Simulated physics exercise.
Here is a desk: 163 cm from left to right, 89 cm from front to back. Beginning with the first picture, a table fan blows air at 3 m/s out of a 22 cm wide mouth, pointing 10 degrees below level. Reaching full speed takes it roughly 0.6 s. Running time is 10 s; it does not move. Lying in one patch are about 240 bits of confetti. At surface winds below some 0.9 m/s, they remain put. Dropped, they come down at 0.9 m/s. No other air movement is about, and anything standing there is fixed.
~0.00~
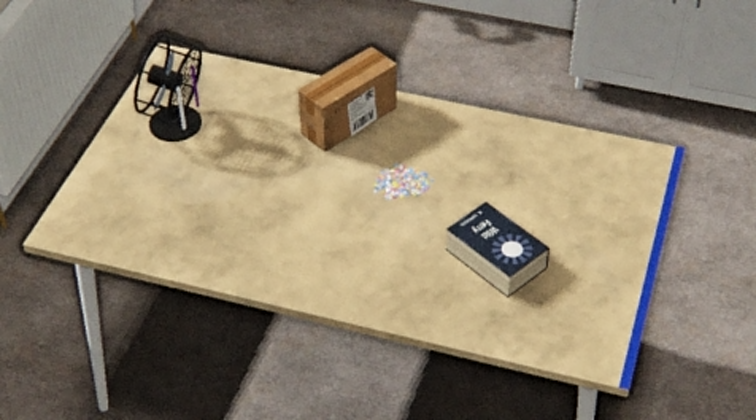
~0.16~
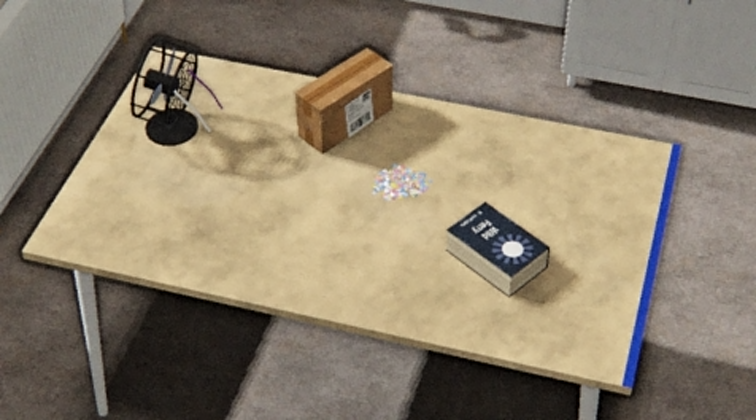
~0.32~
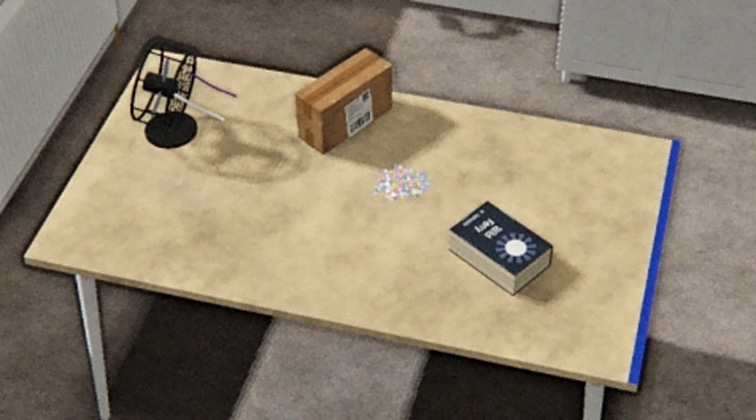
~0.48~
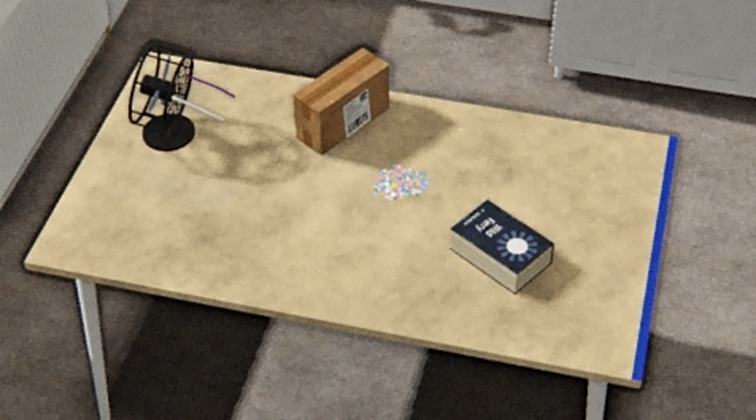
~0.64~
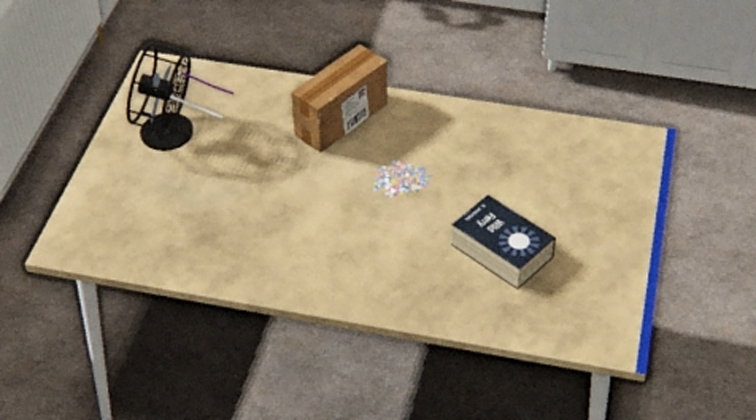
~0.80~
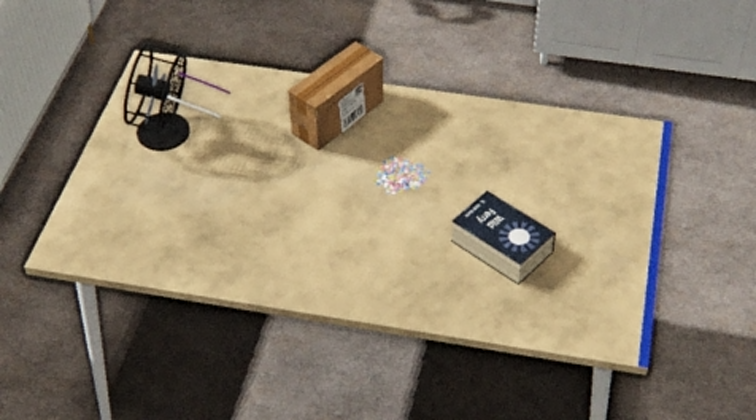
A small black fan blew across a tan table, its ribbons fluttering toward a cardboard box, while the patch of confetti barely stirred near a dark book and only a few bits shifted late on.
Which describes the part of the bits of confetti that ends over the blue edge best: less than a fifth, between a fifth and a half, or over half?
I expect the share ending over that edge to be the majority of them.
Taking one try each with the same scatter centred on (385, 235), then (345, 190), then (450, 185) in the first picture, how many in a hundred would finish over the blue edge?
Roughly 2 %, then 40 %, then 60 %.
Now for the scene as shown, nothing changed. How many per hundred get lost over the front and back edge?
About 2 per cent front and 1 per cent back.
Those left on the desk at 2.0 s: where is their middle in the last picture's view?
(425, 166), roughly.
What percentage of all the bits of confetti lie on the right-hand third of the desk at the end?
About 15 percent.
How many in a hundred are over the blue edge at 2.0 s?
I reckon close to 3 %.
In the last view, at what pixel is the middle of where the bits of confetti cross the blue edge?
Somewhere about (666, 183).
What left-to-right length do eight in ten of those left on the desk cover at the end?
Roughly 70 cm from left to right.
After 2.0 s, 3 % are over the blue edge; the middle of those still in play is near (427, 166); 0 % have settled or left.
After 3.2 s, 14 % are over the blue edge; the middle of those still in play is near (420, 168); 12 % have settled or left.
After 5.5 s, 40 % are over the blue edge; the middle of those still in play is near (422, 176); 38 % have settled or left.
After 10.0 s, at the end, 71 % are over the blue edge; the middle of those still in play is near (549, 180).
